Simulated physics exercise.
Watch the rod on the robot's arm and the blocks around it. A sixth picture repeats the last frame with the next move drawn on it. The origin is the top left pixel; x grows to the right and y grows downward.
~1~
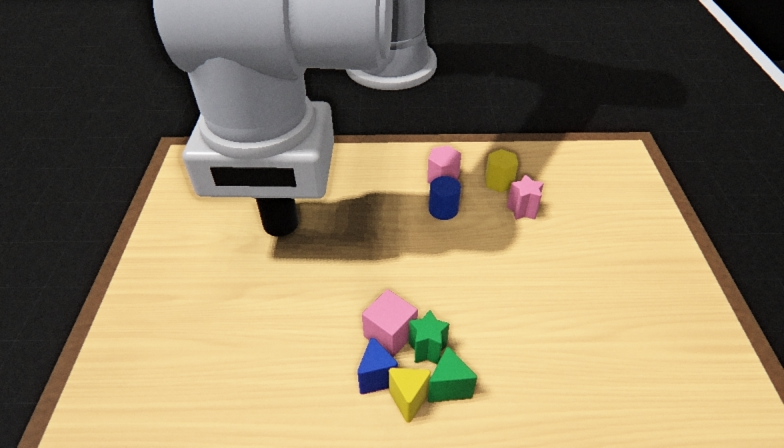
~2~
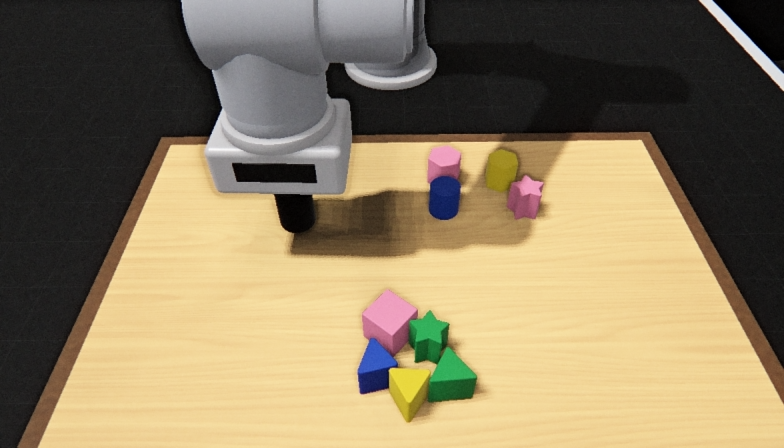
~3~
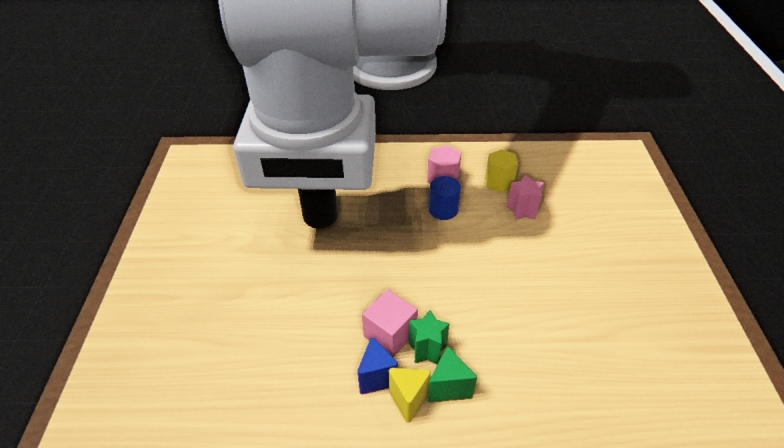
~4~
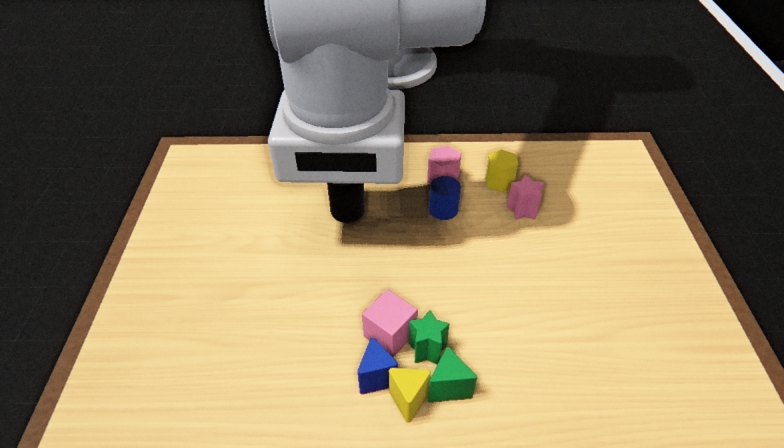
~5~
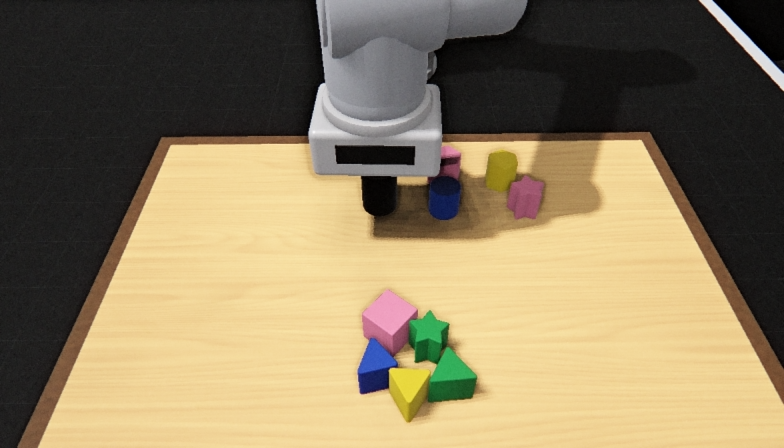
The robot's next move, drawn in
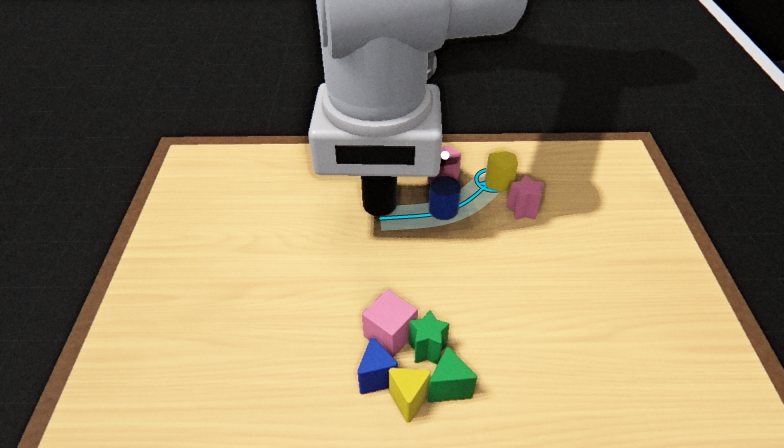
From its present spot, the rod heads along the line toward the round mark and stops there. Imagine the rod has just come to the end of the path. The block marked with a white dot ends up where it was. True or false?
The statement is true.
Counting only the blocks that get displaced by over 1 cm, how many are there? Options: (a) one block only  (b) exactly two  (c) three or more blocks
My pick is b.
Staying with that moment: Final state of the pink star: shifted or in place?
Undisturbed, or as good as.
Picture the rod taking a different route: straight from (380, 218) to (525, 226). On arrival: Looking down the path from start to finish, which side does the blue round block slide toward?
Answer: Left.
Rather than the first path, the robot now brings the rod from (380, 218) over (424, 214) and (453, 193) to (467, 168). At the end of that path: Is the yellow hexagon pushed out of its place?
No.
The line goes from (380, 218) over (426, 215) and (466, 202) to (492, 180); the dot is on the pink hexagon.
What follows on the original path. One third of the way, rod (428, 202); blue round block (459, 183).
Two thirds of the way, rod (468, 189); blue round block (499, 171); yellow hexagon (509, 155).
At the end, rod (494, 167); pink hexagon unmoved; blue round block (527, 163); yellow hexagon (532, 145), turned 100° anticlockwise; pink star unmoved.
